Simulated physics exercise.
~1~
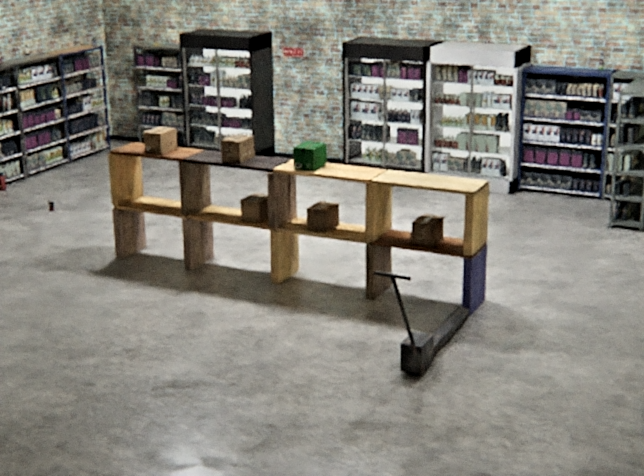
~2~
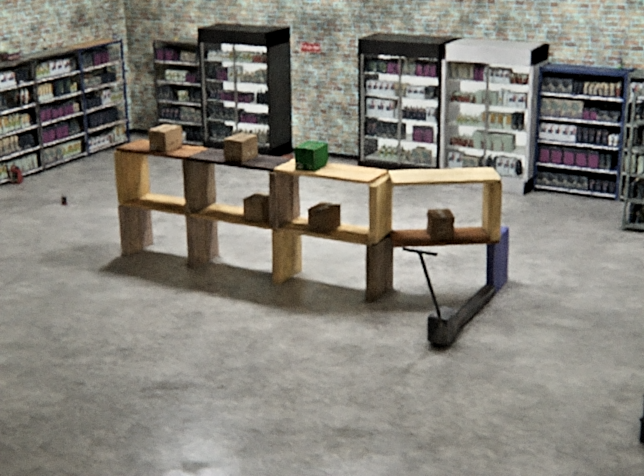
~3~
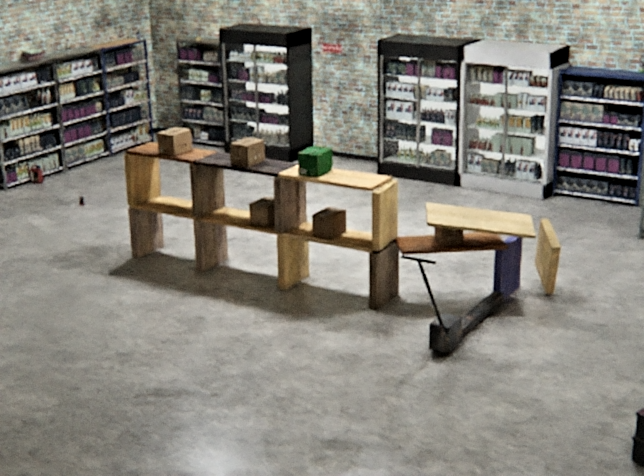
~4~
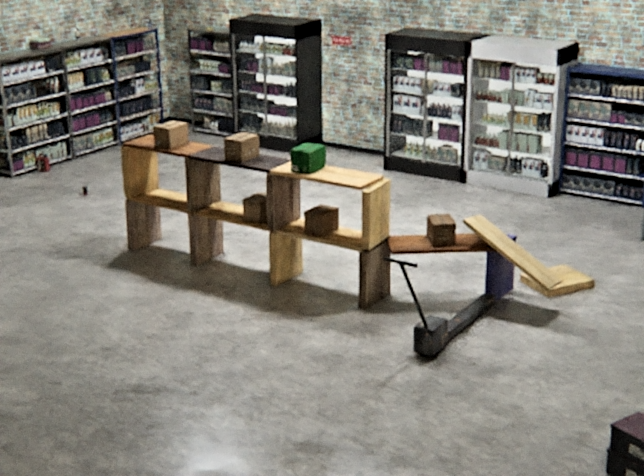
Makeshift two-tier shelving losing its upper right end as a low jack shifts the blue upright, the green carton staying on top.
